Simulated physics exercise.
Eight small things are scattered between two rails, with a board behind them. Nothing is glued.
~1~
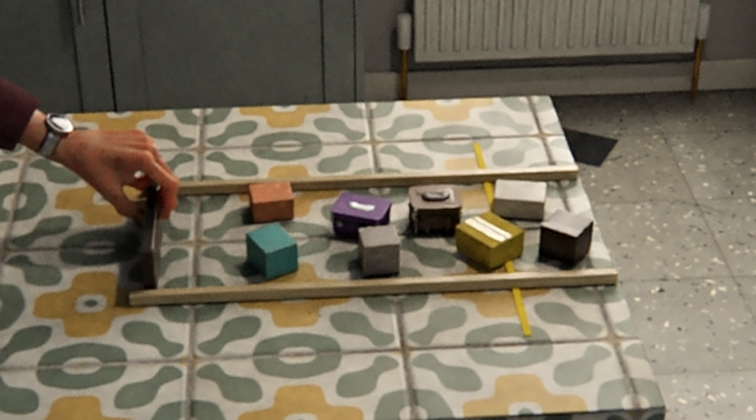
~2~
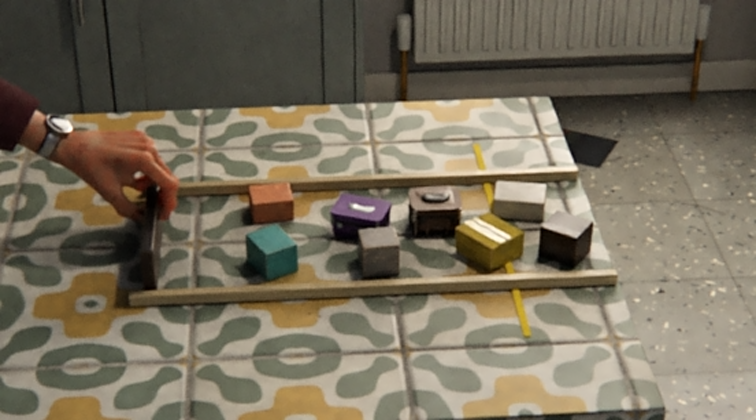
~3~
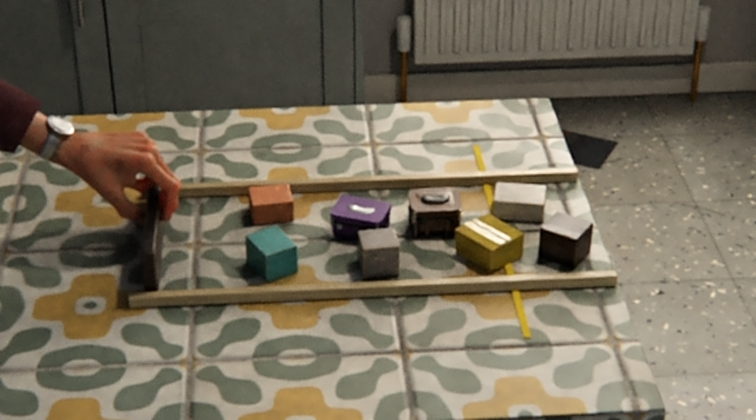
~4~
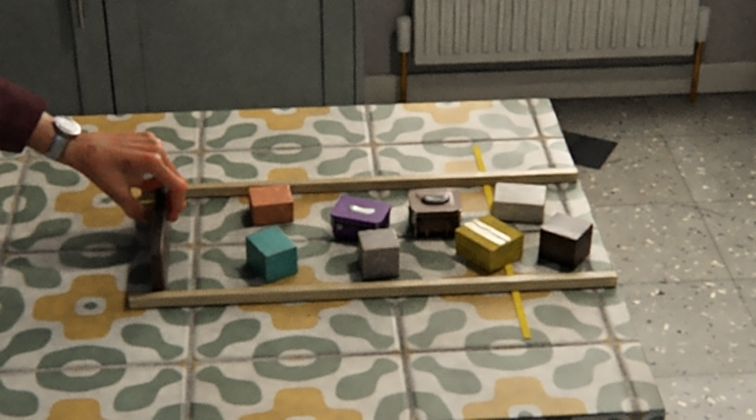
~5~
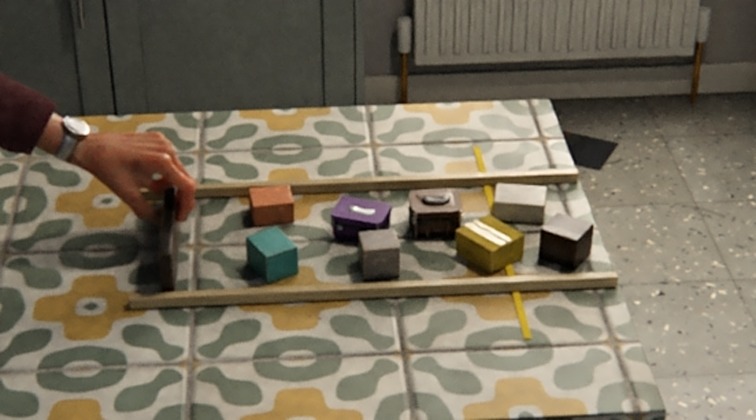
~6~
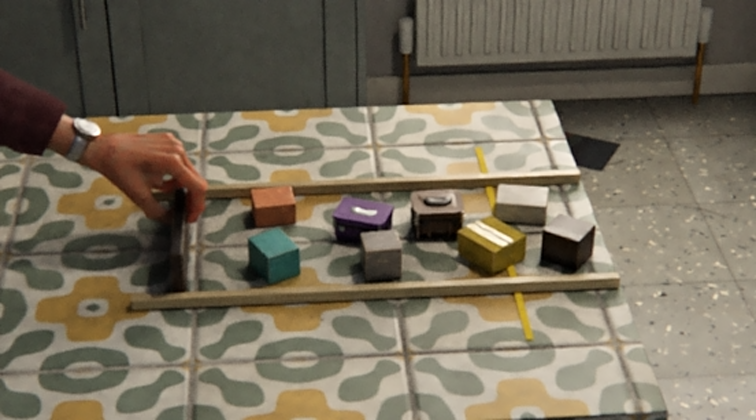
A hand slides a dark board slightly right between two rails toward eight small, still objects.
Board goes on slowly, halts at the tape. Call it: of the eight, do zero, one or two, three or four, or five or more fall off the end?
One or two fall off.
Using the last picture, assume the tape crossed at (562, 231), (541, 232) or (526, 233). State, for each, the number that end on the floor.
Try by try, 5, 4 and 3.
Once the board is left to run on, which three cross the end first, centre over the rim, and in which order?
Order noted: White block, then black block, then yellow box.
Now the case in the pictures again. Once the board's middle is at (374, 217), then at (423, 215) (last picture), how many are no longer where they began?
Tally: 5; 7.
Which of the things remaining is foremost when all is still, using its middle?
I'd say the yellow box.
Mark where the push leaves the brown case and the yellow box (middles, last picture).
Brown case: About (567, 200); yellow box: About (591, 230).
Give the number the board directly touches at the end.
Contact count: 3.
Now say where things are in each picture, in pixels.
Black block (566, 237); white block (520, 200); yellow box (490, 240); board (154, 222); tape (500, 230), in the first picture.
White block (520, 201); brown case (435, 211), in the second picture.
Yellow box (489, 243); board (155, 224), in the third picture.
Black block (566, 241); grey block (379, 254), in the fourth picture.
White block (520, 204); turquoise block (272, 255), in the fifth picture.
Black block (568, 242); white block (522, 205); yellow box (492, 245); board (182, 226); tape (502, 234), in the sixth picture.
Soon after, none off yet; black block at rest near (568, 242); white block at rest near (522, 205); yellow box at rest near (492, 245).
Then, none off yet; black block moved a little near (585, 245); white block moved about its own width near (564, 195); yellow box moved about its own width near (544, 233).
At rest, the number that fall off is one or two; fallen, white block and black block.
